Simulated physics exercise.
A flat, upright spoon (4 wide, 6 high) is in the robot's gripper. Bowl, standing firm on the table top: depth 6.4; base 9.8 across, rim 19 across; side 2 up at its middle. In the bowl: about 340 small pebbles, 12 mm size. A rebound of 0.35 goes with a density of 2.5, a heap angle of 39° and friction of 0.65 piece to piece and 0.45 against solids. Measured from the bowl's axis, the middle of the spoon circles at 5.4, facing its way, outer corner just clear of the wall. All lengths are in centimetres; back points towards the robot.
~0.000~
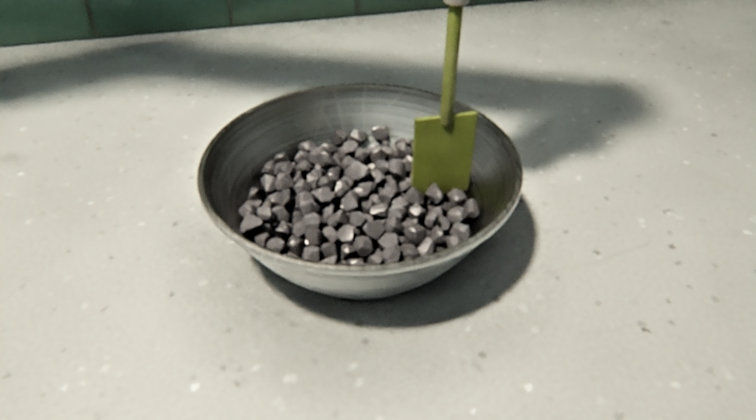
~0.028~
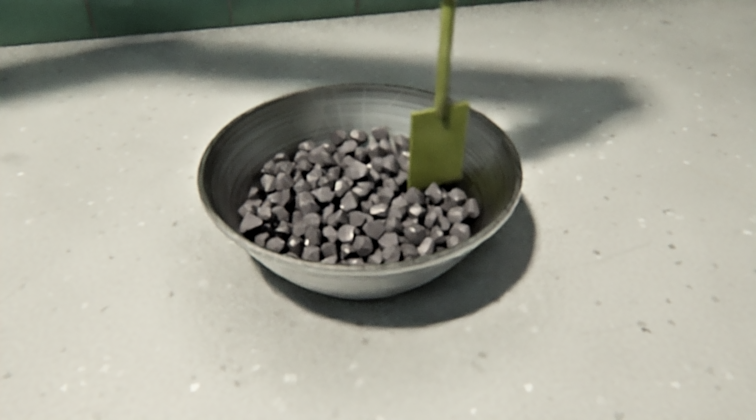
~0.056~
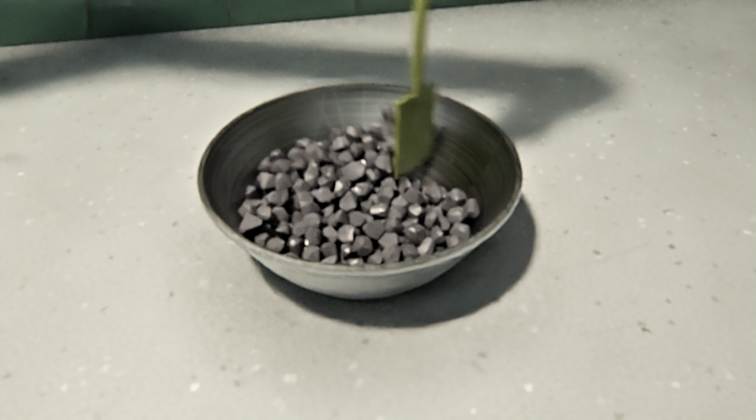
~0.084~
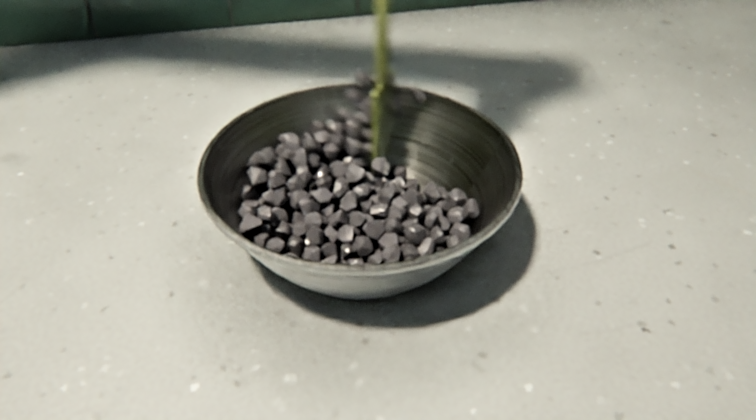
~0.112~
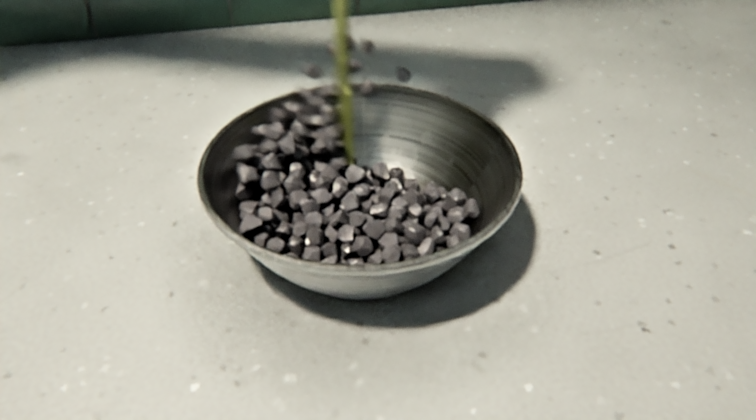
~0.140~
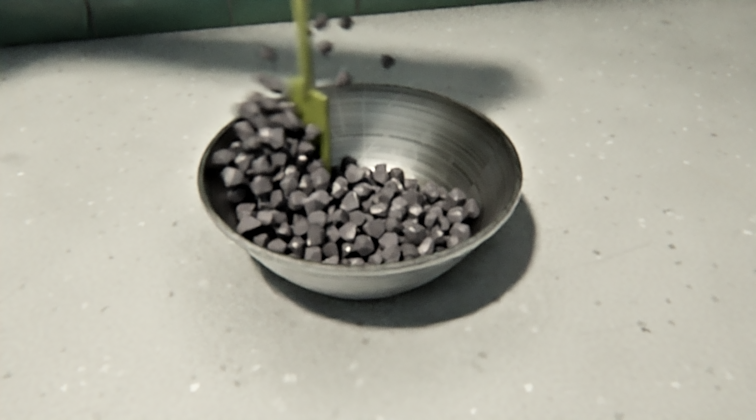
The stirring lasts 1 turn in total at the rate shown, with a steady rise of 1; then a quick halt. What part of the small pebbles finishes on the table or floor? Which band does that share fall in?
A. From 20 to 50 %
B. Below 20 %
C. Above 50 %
(A) From 20 to 50 %.
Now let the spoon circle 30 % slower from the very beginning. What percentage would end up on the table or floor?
I'd expect about 25 %.
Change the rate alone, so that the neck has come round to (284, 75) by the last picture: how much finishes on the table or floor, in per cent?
Some 30 per cent.
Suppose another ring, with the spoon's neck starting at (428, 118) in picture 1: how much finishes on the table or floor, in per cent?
30 %.
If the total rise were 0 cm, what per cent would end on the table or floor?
It comes to some 35 per cent.
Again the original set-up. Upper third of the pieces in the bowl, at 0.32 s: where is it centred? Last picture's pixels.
The centre is roughly (450, 199).
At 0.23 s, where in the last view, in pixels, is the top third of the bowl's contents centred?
I'd point to somewhere close to (319, 235).
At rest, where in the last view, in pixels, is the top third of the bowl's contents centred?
Centre, approx.: (383, 171).
By 0.23 s, 206° round, highest piece 11 above the table; 304 in the bowl, 1 on the table or floor, 33 in flight or on the tool.
By 0.32 s, 296° round, highest piece 11 above the table; 280 in the bowl, 23 on the table or floor, 35 in flight or on the tool.
By 0.57 s, 0° round, highest piece 6 above the table; 250 in the bowl, 88 on the table or floor.
By 1.27 s, 0° round, highest piece 6 above the table; 250 in the bowl, 88 on the table or floor.
Final count, 250 in the bowl, 88 on the table or floor. That is 26 % on the table or floor.
